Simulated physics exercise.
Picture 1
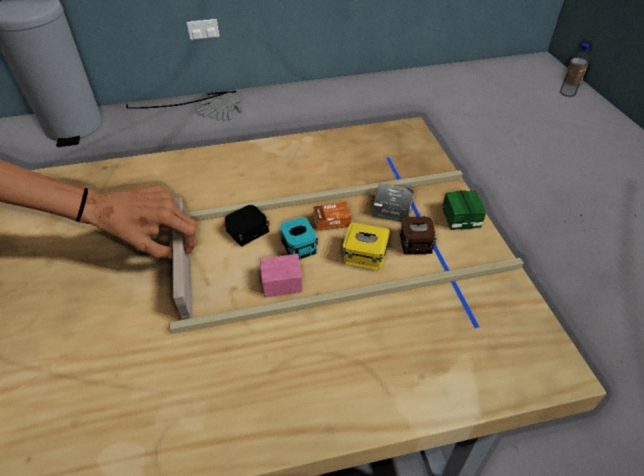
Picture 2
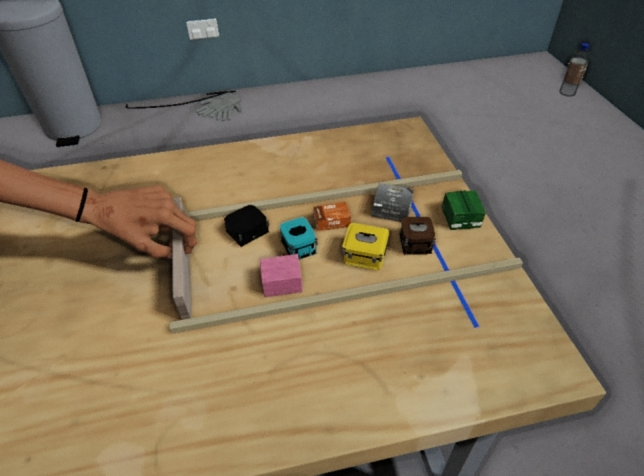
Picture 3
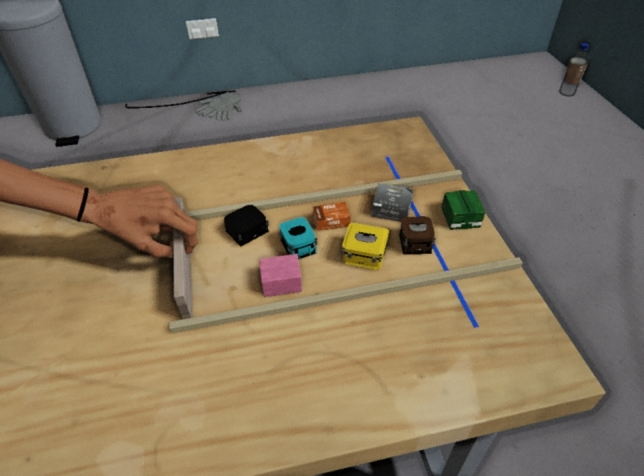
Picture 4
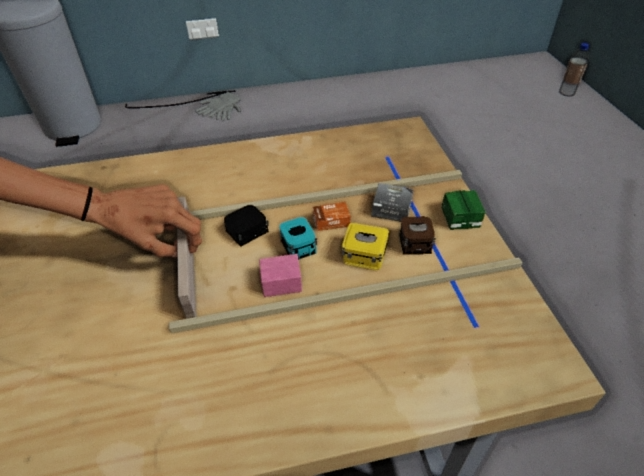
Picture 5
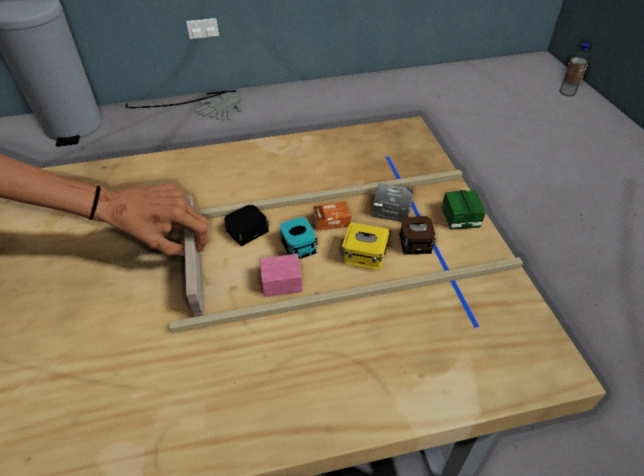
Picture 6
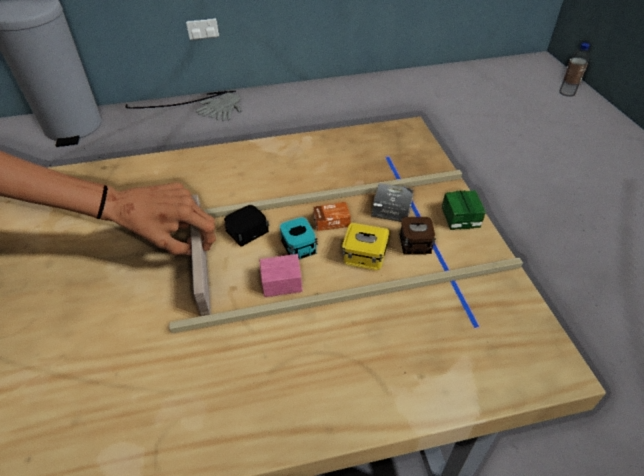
A hand held a board upright on a wooden table, then slid it slightly right between two thin rails toward a group of small colourful boxes, which stayed still near a blue line.
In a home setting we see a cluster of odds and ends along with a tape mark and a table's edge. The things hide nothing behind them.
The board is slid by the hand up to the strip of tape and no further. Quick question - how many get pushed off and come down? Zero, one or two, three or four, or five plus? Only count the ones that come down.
Missing from the table at the end: Three or four.
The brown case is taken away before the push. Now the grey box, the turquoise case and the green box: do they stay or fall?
The grey box? It heads down. The turquoise case? It does not drop. The green box? It heads down.
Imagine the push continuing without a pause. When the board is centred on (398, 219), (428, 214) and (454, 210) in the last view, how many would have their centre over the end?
Going through the three places, I get 1, 3 and 5.
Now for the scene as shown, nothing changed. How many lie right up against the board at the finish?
The count is 3.
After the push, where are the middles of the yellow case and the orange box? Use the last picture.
Yellow case at (477, 218), orange box at (462, 196).
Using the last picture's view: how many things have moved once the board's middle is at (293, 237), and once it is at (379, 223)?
Up to then 4, and up to the other point 8.
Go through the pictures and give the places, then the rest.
Green box (463, 210); brown case (417, 236); grey box (393, 203); board (182, 256); tape (425, 228), in the first picture.
Brown case (417, 235); pink block (281, 275), in the second picture.
Grey box (393, 203); turquoise case (298, 239), in the third picture.
Green box (463, 210); orange box (332, 216), in the fourth picture.
Brown case (417, 235); yellow case (366, 246), in the fifth picture.
Green box (463, 210); brown case (417, 235); grey box (393, 203); board (199, 252); tape (424, 228), in the sixth picture.
Soon after, none off yet; green box at rest near (463, 210); brown case at rest near (417, 235); grey box at rest near (393, 203).
After that, none off yet; green box displaced a little near (473, 209); brown case displaced about its own width near (449, 226); grey box displaced about its own width near (431, 193).
In the end, the number that fall off is three or four; gone, grey box, brown case and green box.
